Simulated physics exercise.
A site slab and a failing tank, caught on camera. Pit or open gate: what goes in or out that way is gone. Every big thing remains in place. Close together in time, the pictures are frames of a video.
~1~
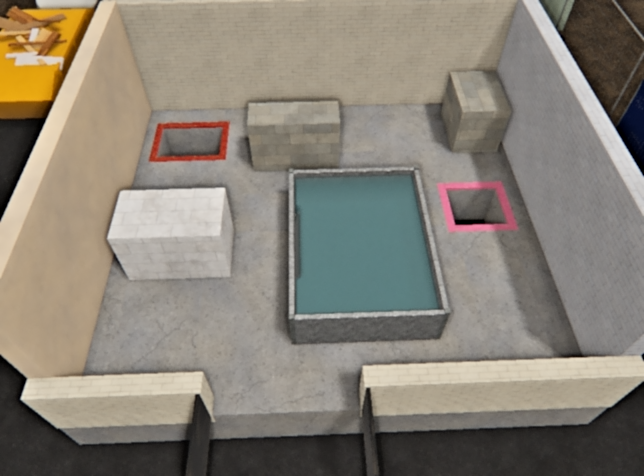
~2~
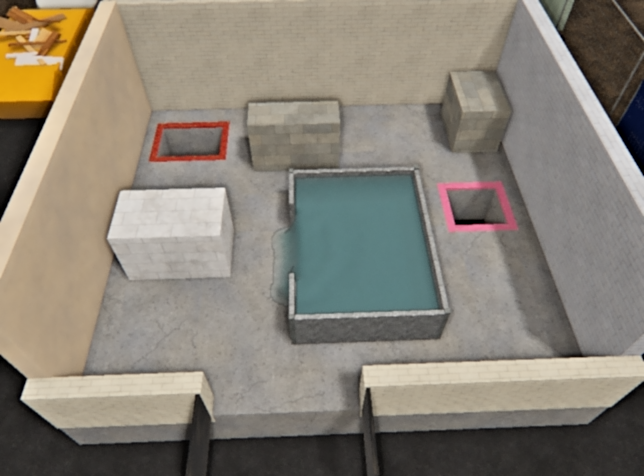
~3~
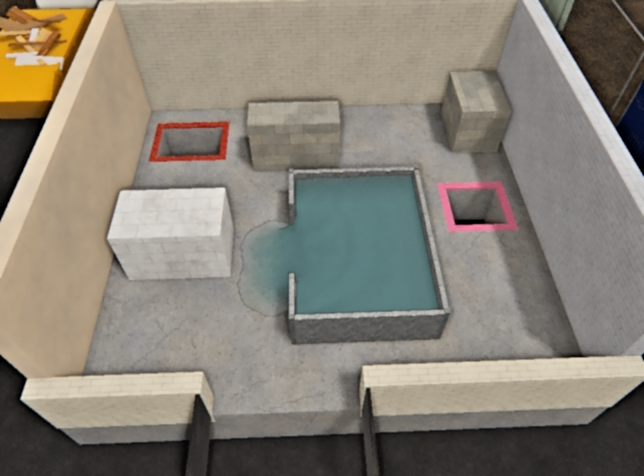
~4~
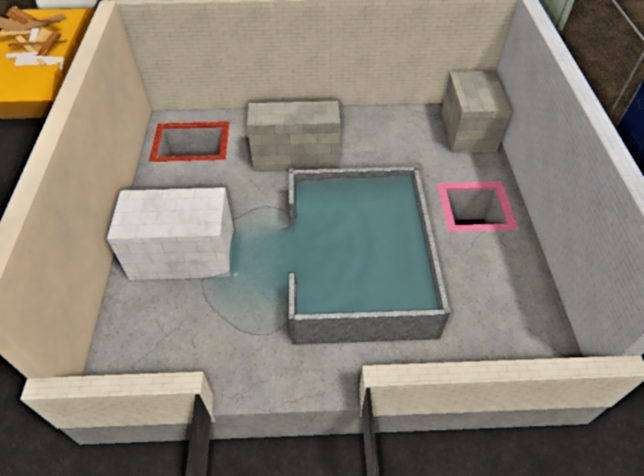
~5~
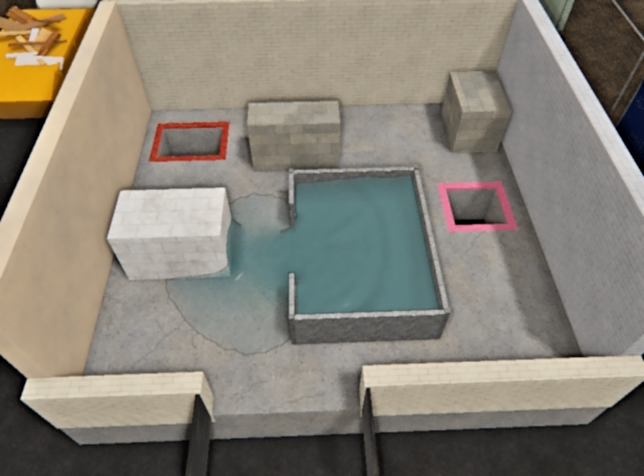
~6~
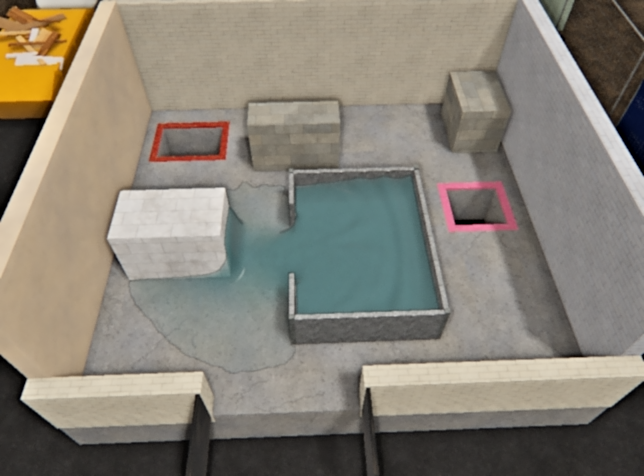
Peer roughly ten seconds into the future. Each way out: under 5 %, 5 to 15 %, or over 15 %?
Gate over 15 %; pink pit under 5 %; red pit over 15 %.
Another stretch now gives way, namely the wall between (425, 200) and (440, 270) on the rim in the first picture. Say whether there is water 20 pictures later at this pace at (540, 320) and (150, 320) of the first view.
Submerged, then untouched.
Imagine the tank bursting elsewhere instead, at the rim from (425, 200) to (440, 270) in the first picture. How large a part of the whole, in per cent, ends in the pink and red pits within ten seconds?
I'd say the pink pit gets around 40 percent and the red pit around 4 percent.
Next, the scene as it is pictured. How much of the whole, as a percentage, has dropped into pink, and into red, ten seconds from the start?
Around 4 and 28 per cent, in that order.
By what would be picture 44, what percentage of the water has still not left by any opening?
Estimate: 72 per cent.
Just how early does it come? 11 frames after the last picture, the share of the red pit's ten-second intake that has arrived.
My guess is about 10 %.
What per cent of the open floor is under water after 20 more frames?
Roughly 55 %.
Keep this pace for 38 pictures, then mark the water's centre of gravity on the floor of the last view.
Point: (283, 256).
A moment on, water covers 30 % of the floor; the gate 0 %, the pink pit 0 %, the red pit 0 %.
Next, water covers 40 % of the floor; the gate 1 %, the pink pit 0 %, the red pit 3 %.
Then, water covers 55 % of the floor; the gate 3 %, the pink pit 0 %, the red pit 7 %.
Later, water covers 65 % of the floor; the gate 10 %, the pink pit 1 %, the red pit 18 %.
In the end, water covers 75 % of the floor; the gate 20 %, the pink pit 3 %, the red pit 28 %.
